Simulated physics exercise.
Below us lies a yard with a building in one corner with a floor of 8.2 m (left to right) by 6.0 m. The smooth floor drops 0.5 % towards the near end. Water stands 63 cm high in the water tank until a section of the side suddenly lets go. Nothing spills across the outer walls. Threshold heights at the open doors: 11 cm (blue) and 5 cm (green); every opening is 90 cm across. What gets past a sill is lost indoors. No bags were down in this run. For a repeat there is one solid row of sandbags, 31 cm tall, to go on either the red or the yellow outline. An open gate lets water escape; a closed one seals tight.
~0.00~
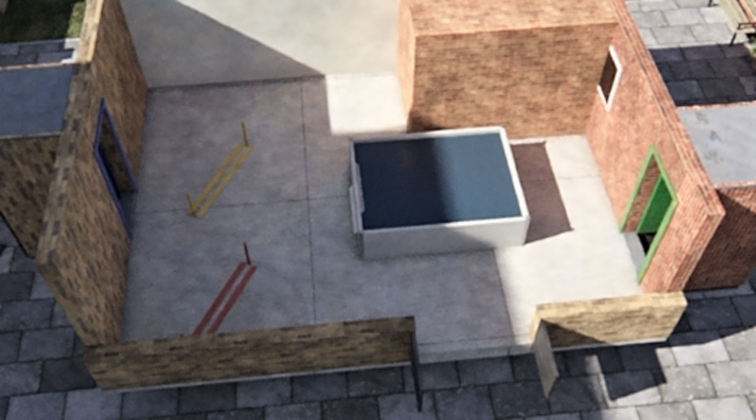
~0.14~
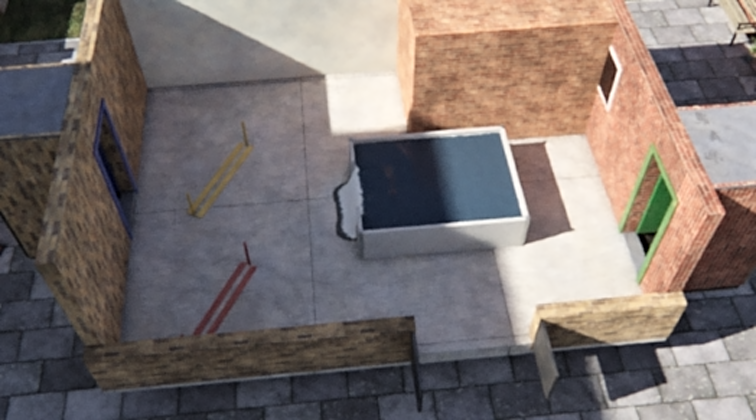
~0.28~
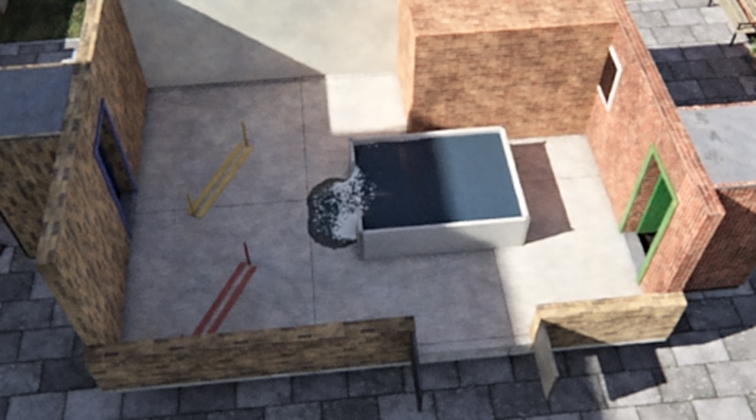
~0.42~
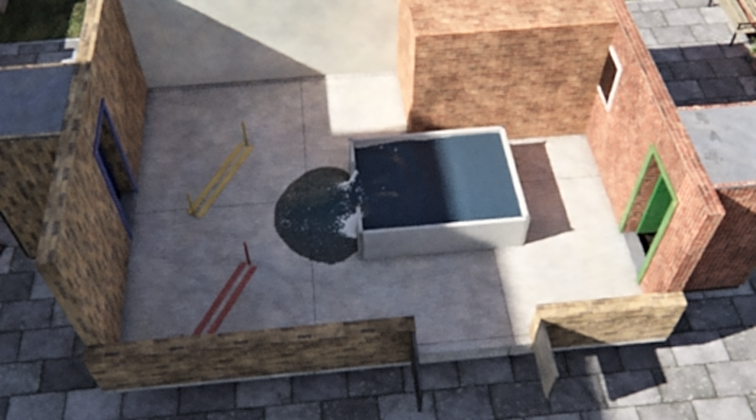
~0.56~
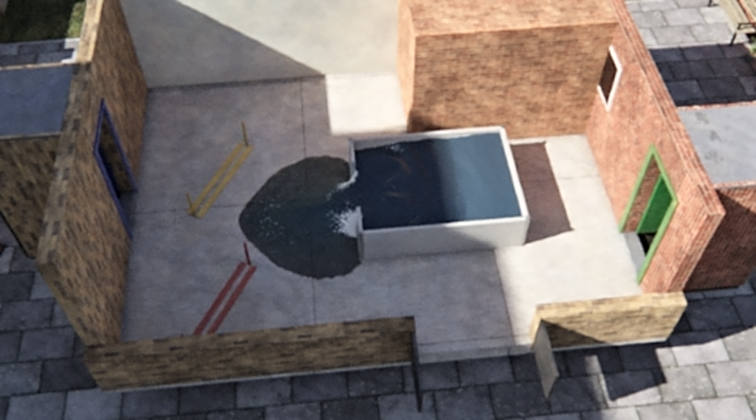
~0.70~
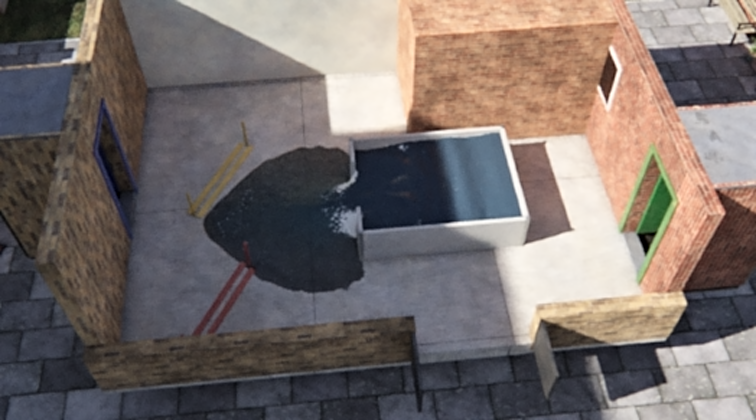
A white-walled tank of dark water stands right of centre in a roofless, brick-walled yard with a pale floor, seen from high above. A yellow outline and a red one lie to the left, with a blue-framed doorway in the left wall and a green-framed one at right. Water bursts from the tank's left end, foaming at the gap, and spreads leftward in a widening dark pool that reaches both outlines, while the camera stays still.
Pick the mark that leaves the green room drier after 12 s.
Lay them on the red one.
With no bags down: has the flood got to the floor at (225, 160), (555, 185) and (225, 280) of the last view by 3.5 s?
In that order: Wet, still dry, flooded.
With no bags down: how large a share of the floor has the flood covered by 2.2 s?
About 45 per cent.
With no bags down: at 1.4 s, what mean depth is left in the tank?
Roughly 48 cm on average.
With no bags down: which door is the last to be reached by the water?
The green one.
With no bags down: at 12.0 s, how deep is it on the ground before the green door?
Some 8.5 cm.
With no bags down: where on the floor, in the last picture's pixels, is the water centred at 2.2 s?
Near (354, 214).
After 1.4 s water covers 30 % of the floor and is deepest (36 cm) near (345, 214) in the run without bags; in at the green door, 0 L with no bags, 0 L with the row on red, 0 L on yellow.
After 2.2 s water covers 45 % of the floor and is deepest (39 cm) near (118, 367) in the run without bags; in at the green door, 0 L with no bags, 0 L with the row on red, 0 L on yellow.
After 3.5 s water covers 50 % of the floor and is deepest (26 cm) near (148, 91) in the run without bags; in at the green door, 0 L with no bags, 0 L with the row on red, 0 L on yellow.
After 7.0 s water covers 80 % of the floor and is deepest (18 cm) near (119, 357) in the run without bags; in at the green door, 0 L with no bags, 0 L with the row on red, 6 L on yellow.
After 12.0 s water covers 100 % of the floor and is deepest (13 cm) near (129, 267) in the run without bags; in at the green door, 11 L with no bags, 0 L with the row on red, 92 L on yellow.
